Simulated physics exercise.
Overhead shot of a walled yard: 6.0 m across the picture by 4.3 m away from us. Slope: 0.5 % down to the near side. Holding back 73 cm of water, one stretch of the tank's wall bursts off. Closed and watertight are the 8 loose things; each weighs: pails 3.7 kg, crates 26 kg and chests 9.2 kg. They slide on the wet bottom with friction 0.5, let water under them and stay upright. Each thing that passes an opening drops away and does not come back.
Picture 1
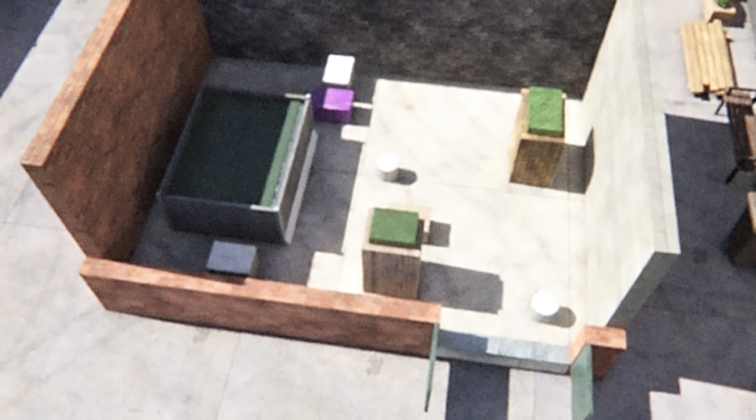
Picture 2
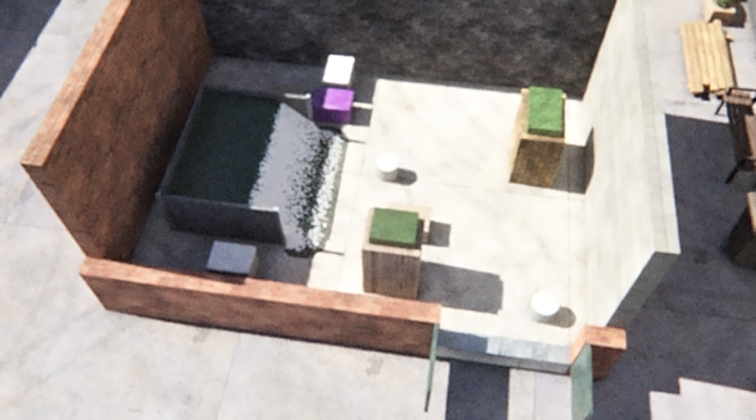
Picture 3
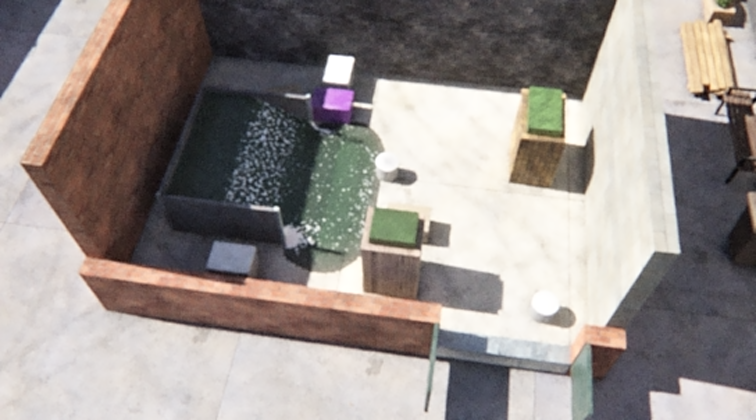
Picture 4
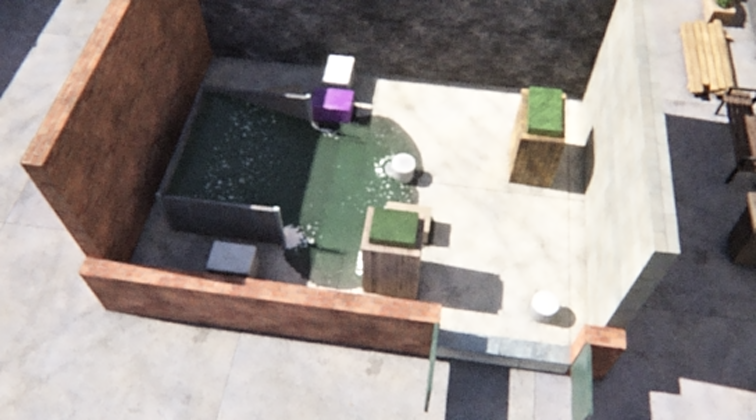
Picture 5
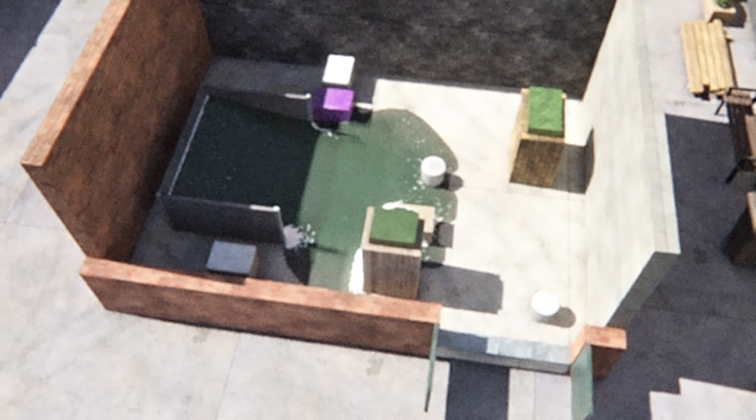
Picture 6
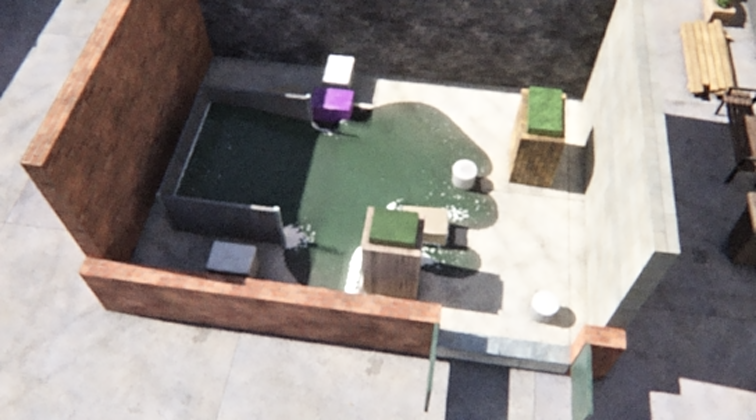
Dark green water burst from the right side of a tank in a walled yard and spread across the pale floor, pushing a small white object to the right as it flowed around a grass-topped block.
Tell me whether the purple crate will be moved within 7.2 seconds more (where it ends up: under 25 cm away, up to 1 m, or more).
The purple crate hardly moves.
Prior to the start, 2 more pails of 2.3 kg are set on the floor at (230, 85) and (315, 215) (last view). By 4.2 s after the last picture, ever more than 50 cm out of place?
First not far enough, second far enough.
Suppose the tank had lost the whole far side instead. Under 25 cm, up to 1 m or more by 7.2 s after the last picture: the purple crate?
With that failure, the purple crate lands a long way off.
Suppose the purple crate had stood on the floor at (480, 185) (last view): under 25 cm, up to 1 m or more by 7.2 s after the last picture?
From that spot, it is pushed far off.
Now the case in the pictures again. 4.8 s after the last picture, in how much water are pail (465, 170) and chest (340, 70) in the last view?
I'd estimate 10 cm for the first and 4 cm for the second.
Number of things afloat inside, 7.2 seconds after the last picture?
Then: 4.
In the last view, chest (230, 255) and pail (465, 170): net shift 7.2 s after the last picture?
Taken in order, the shifts are 120 cm and 250 cm.
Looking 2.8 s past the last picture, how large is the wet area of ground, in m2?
About 21 m2.
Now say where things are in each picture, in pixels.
In the first picture, the purple crate at (332, 98) rests on the ground; water covers 2.9 m2; 0 of 8 have shifted.
In the second picture, the purple crate at (332, 98) rests on the ground; 4.0 m2 under water; 0 of 8 have shifted.
In the third picture, the purple crate at (332, 98), on the bottom; 5.5 m2 under water; 0 of 8 have shifted.
In the fourth picture, the purple crate at (332, 98) rests on the ground; 7.0 m2 under water; 1 of 8 have shifted.
In the fifth picture, the purple crate at (332, 98), on the bottom; 8.5 m2 under water; 2 of 8 have shifted.
In the sixth picture, the purple crate at (332, 98) rests on the ground; 10.2 m2 under water; 2 of 8 have shifted.
Then, 0.9 s after the last picture the purple crate is near (332, 98), 0.0 m from its start, aground; 0 of 8 are out; 1 afloat.
Then, 2.8 s after the last picture the purple crate is near (332, 98), 0.0 m from its start, aground; 2 of 8 are out; 1 afloat.
Then, 4.8 s after the last picture the purple crate is near (331, 99), 0.0 m from its start, aground; 2 of 8 are out; 2 afloat.
Then, 7.2 s after the last picture the purple crate is near (331, 99), 0.0 m from its start, aground; 2 of 8 are out; 4 afloat.
